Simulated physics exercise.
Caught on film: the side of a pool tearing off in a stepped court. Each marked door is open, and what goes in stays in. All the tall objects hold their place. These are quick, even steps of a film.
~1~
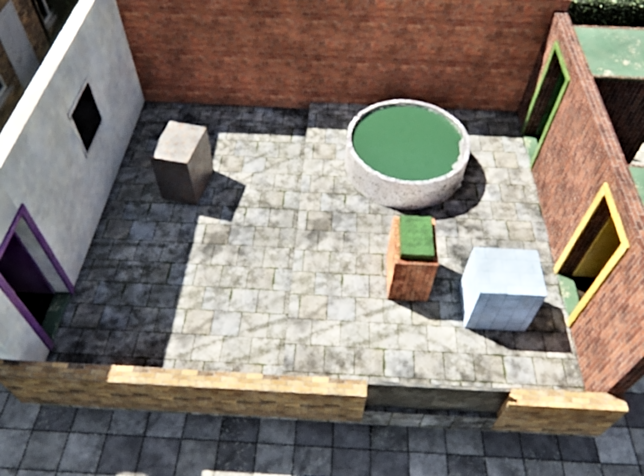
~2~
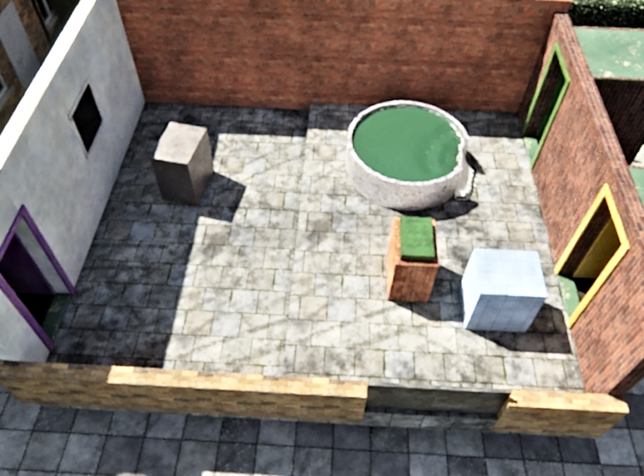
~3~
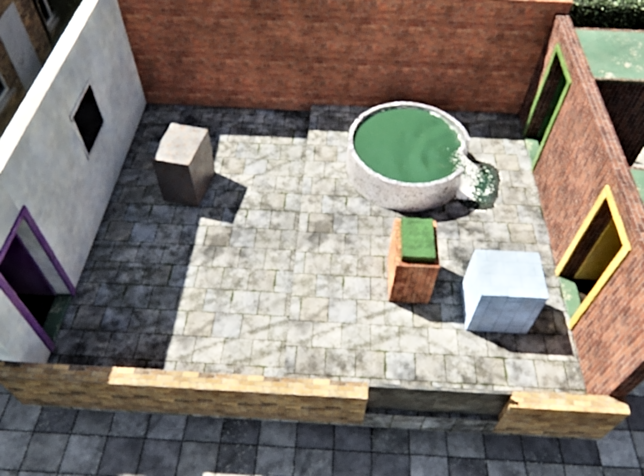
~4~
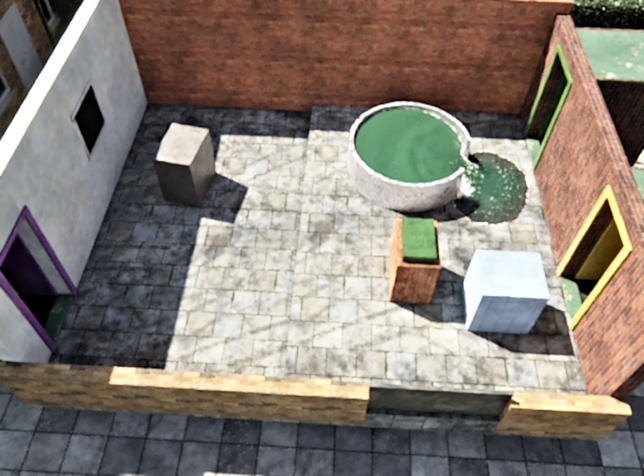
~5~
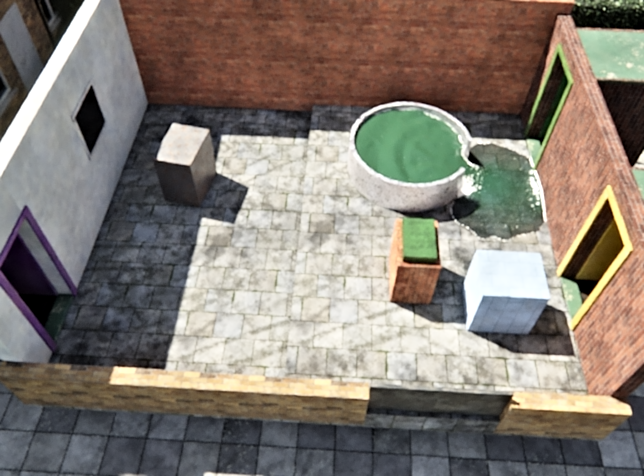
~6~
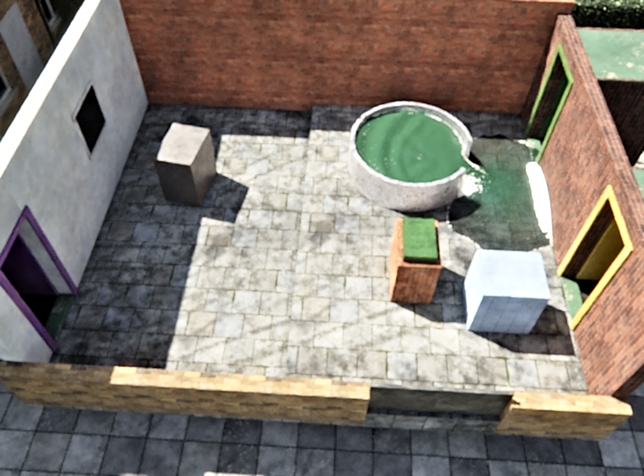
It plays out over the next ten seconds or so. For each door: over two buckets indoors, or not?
In the end: The green door lets in a lot; the purple door admits no more than that; the yellow door lets in a lot.
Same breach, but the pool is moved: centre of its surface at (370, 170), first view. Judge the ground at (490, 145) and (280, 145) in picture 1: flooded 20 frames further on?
As listed: Awash, not flooded.
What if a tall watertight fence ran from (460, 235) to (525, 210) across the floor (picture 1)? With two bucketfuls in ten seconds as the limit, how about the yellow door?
One by one: The yellow one is under.
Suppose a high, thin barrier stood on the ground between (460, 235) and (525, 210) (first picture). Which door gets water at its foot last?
It is the purple one.
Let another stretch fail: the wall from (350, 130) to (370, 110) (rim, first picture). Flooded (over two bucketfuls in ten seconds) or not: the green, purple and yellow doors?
In short: The green door stays under; the purple door lets less in; the yellow door takes less.
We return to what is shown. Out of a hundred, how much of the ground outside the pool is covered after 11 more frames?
Some 15 per cent.
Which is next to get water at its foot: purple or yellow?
It is the yellow door.
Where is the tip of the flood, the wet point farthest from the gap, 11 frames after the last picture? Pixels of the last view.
Around (582, 410).
A moment on, water covers 10 % of the floor; the green door over two buckets in, the purple door not reached, the yellow door wet at the sill, nothing in.
Next, water covers 15 % of the floor; the green door over two buckets in, the purple door not reached, the yellow door under two buckets in.
Then, water covers 25 % of the floor; the green door far over two buckets in, the purple door not reached, the yellow door under two buckets in.
Later, water covers 55 % of the floor; the green door far over two buckets in, the purple door not reached, the yellow door over two buckets in.
In the end, water covers 90 % of the floor; the green door far over two buckets in, the purple door wet at the sill, nothing in, the yellow door over two buckets in.
